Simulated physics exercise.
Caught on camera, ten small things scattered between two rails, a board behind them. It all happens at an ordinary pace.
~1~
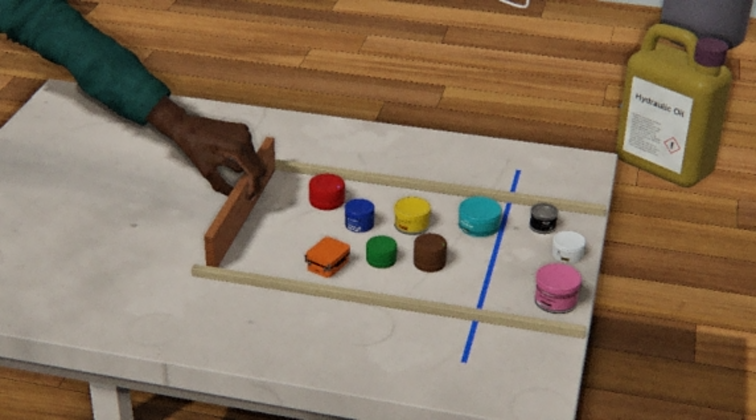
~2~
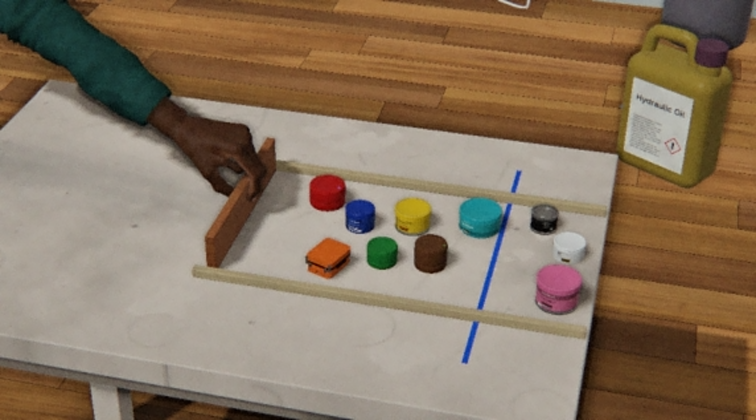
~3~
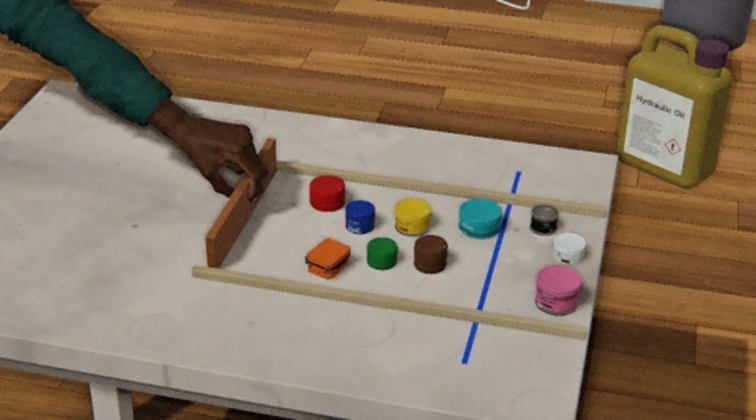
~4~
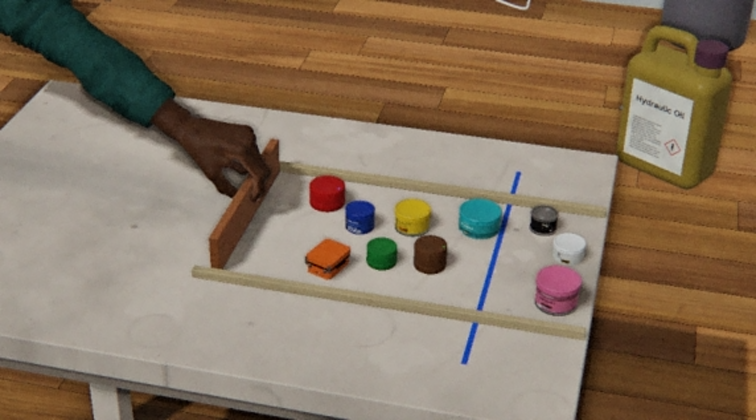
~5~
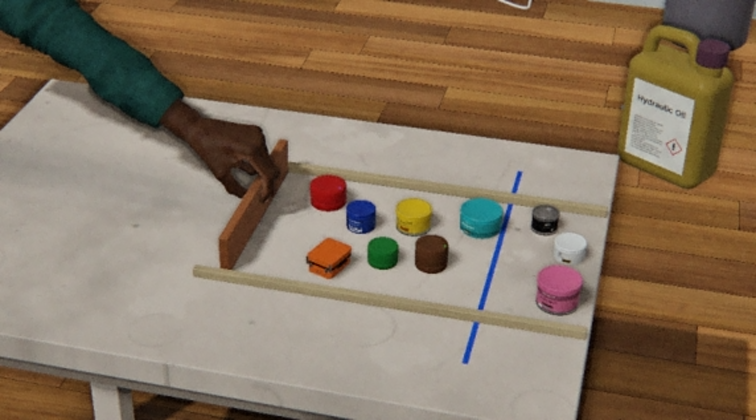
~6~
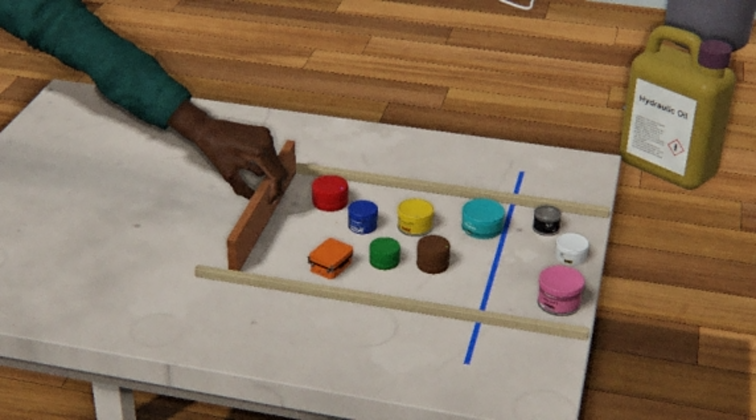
Hand sliding a wooden board slightly right between two rails towards small coloured tubs, which stay still around a blue tape line.
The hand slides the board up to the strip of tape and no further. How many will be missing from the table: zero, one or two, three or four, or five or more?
The number that fall off is zero.
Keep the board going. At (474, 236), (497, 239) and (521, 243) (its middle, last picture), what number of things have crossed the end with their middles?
The counts: 0, 0 and 1.
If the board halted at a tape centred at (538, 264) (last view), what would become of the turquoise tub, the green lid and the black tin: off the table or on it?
The turquoise tub does not fall; the green lid survives; the black tin is lost.
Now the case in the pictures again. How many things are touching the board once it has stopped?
In contact: 4.
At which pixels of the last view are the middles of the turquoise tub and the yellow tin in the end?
Near (564, 220) and (542, 239).
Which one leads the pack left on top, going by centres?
It is the black tin.
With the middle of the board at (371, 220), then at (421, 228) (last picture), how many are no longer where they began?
First 6, then 7.
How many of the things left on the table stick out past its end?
It comes to 1.
Soon after, none off yet; white tub at rest near (572, 249); pink pot at rest near (561, 291); black tin at rest near (547, 221).
At rest, the number that fall off is zero.
